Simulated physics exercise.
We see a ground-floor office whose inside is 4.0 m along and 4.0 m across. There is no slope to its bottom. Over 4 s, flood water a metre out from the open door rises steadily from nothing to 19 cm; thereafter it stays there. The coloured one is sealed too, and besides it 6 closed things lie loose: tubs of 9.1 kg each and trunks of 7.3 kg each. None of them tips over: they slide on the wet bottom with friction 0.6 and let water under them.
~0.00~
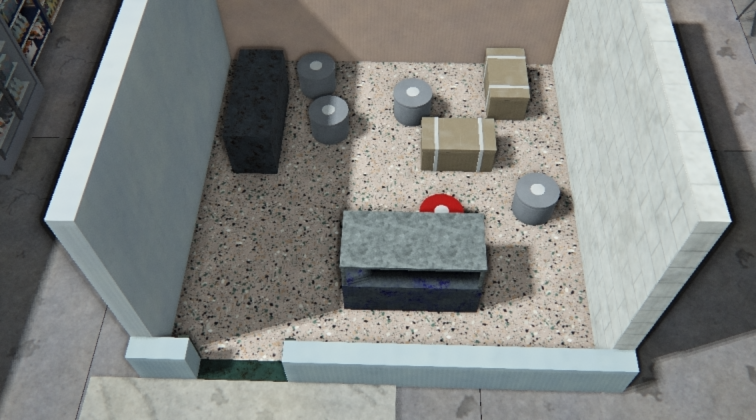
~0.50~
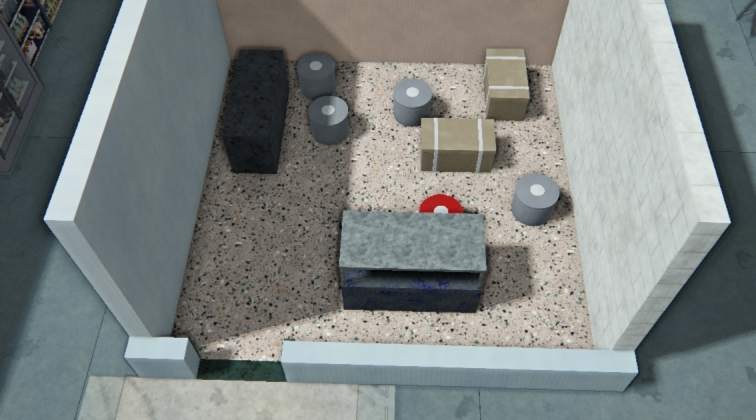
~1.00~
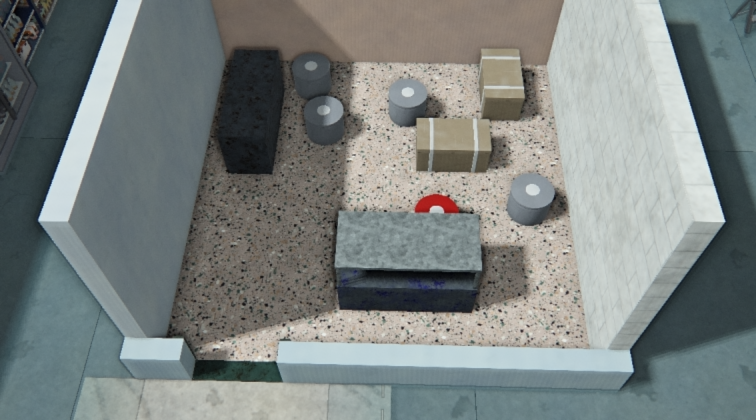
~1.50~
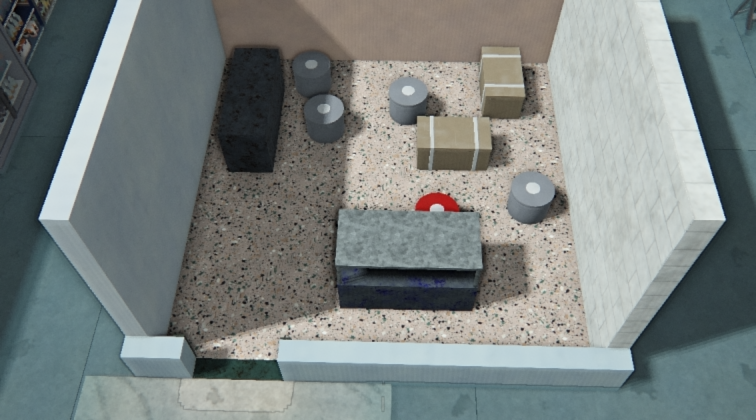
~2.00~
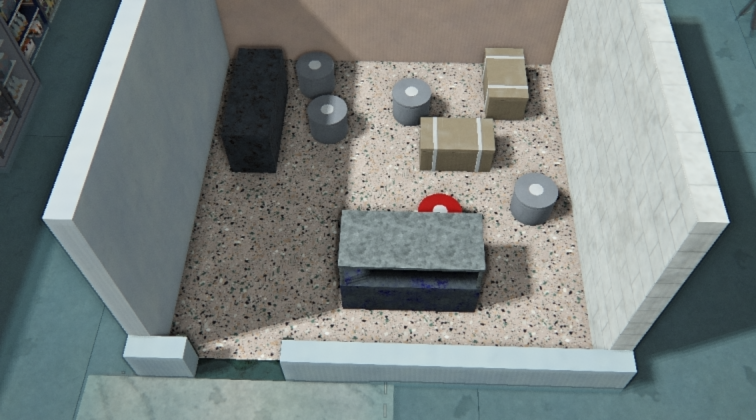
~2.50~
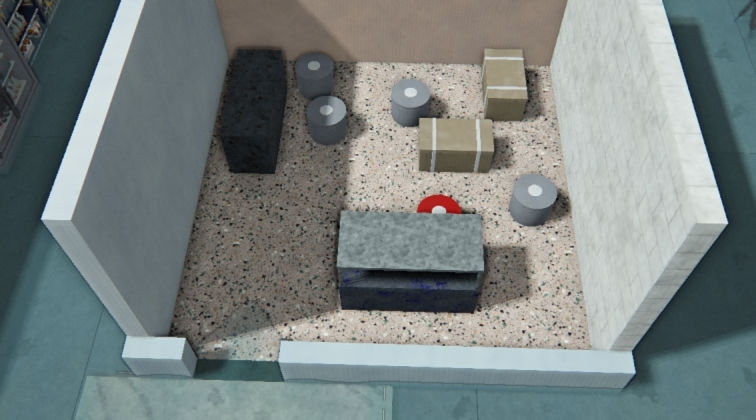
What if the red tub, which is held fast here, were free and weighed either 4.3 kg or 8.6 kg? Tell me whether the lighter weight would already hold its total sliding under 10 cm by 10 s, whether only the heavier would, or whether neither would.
My call: It is fine with the lighter amount.
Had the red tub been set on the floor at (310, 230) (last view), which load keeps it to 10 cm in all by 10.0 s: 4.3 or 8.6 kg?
Result: Both fail.
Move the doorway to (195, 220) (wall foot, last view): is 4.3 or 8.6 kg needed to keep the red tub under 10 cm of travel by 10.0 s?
Lab note: Both masses insufficient.
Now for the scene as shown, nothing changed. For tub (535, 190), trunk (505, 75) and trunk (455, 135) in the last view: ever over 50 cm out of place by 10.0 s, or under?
In order: Within the mark, within the mark, above the mark.
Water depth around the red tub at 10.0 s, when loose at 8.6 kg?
About 2 cm.
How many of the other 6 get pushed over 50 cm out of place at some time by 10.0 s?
I get 3.
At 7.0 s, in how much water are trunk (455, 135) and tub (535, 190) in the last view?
About 3 and 0 cm.
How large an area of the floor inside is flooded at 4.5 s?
Near 4.5 m2 in all.
After 3.5 s the red tub would be 0 cm from its start with 4.3 kg and 0 cm from its start with 8.6 kg; 0 cm of water round it then.
After 4.5 s the red tub would be 0 cm from its start with 4.3 kg and 0 cm from its start with 8.6 kg; 0 cm of water round it then.
After 7.0 s the red tub would be 0 cm from its start with 4.3 kg and 0 cm from its start with 8.6 kg; 1 cm of water round it then.
After 10.0 s the red tub would be 0 cm from its start with 4.3 kg and 0 cm from its start with 8.6 kg; 2 cm of water round it then.
